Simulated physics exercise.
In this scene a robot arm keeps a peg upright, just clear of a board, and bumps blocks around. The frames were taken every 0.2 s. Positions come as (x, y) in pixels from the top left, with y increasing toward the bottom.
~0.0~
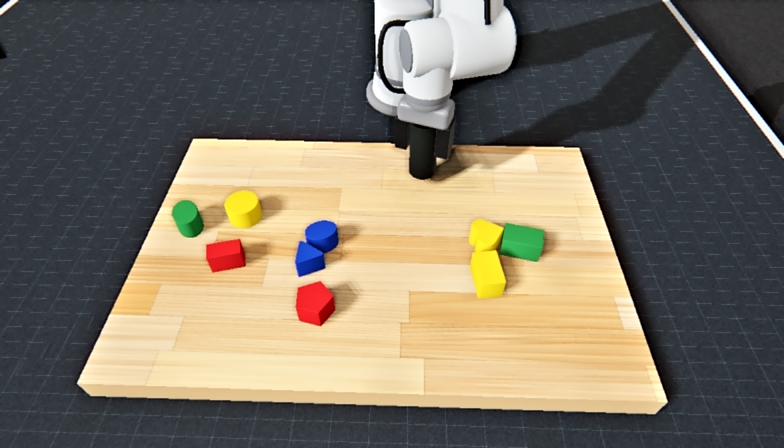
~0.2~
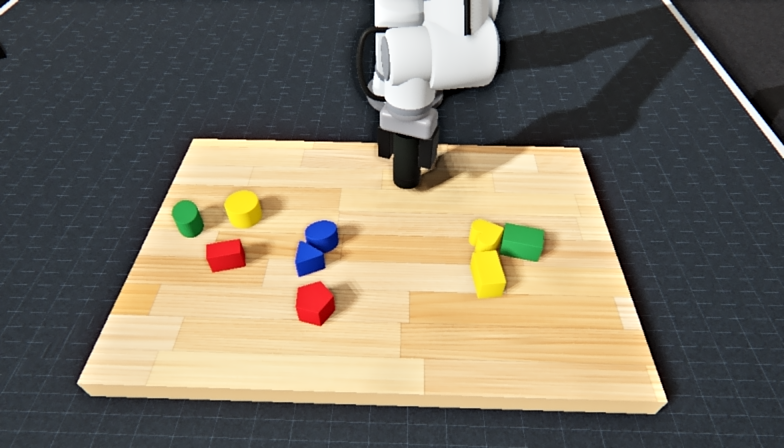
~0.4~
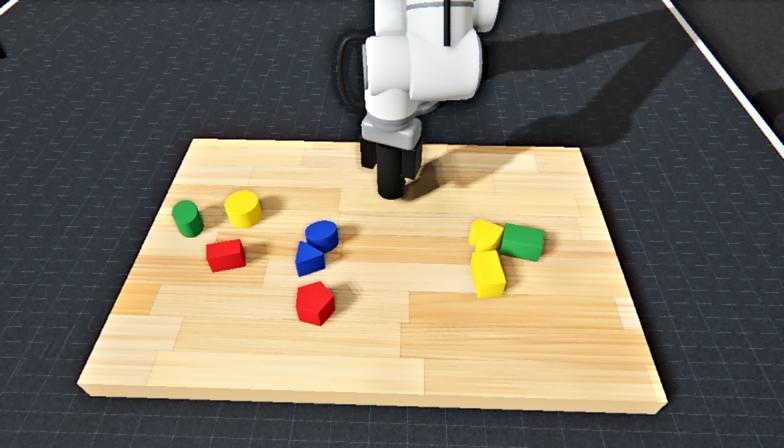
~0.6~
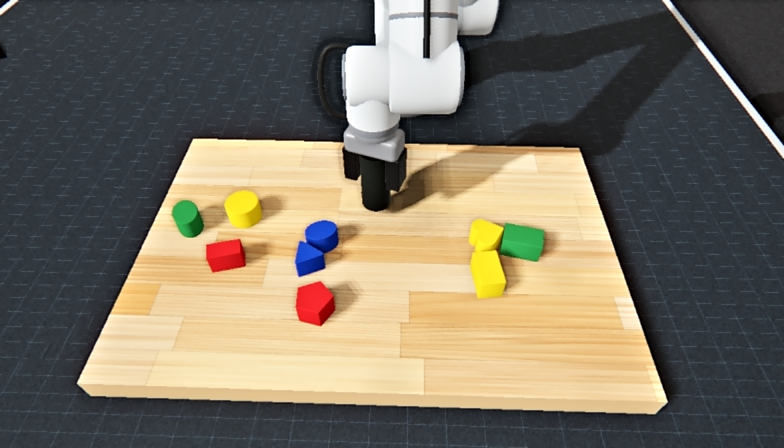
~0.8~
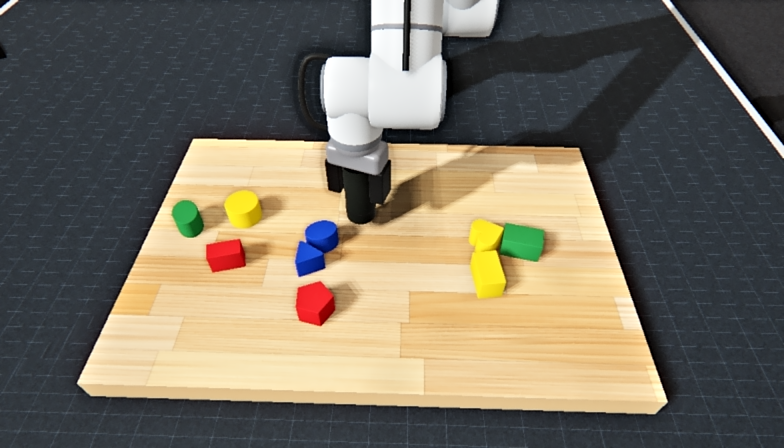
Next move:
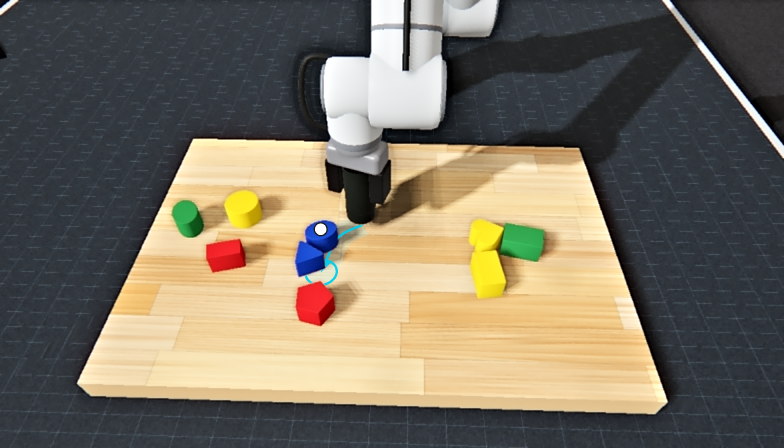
At the start, a robot arm holds a dark peg near the far edge of a wooden board scattered with red, blue, green and yellow blocks. The arm then moves the peg steadily left and toward the viewer, bringing it close to the blue round block, while all the blocks stay still.
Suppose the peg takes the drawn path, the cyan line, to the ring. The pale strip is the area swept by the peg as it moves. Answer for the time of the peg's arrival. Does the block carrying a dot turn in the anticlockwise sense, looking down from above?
My answer is no.
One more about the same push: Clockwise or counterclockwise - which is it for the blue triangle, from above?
Top view: Counterclockwise.
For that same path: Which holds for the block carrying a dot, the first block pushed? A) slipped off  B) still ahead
That would be A.
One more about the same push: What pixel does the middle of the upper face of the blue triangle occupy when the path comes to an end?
So, by the moment the path ends, you'll find the top centre of the blue triangle at (288, 272).
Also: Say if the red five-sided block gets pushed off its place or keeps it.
Left in place.
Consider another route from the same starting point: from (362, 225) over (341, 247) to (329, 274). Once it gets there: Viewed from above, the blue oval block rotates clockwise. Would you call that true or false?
True - the claim holds.
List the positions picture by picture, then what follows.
Peg's lower end (422, 172); blue triangle (306, 252); red five-sided block (313, 296); blue oval block (321, 229), in the first picture.
Peg (406, 181); blocks still, in the second picture.
Peg (391, 191); blocks still, in the third picture.
Peg (376, 202); blocks still, in the fourth picture.
Peg (361, 215); blue triangle (306, 252); red five-sided block (313, 296); blue oval block (321, 229), in the fifth picture.
Drawn move, from (362, 225) by way of (341, 235) and (330, 252) to (321, 272); the dot is on the blue oval block.
On the path given first. One third of the way, peg (340, 225); blue oval block (312, 234).
Two thirds of the way, peg (328, 243); blue triangle (297, 261), turned 40° anticlockwise; blue oval block (297, 242), turned 50° clockwise.
At the end, peg (319, 262); blue triangle (288, 272), turned 30° anticlockwise; red five-sided block still; blue oval block (292, 248), turned 90° clockwise.
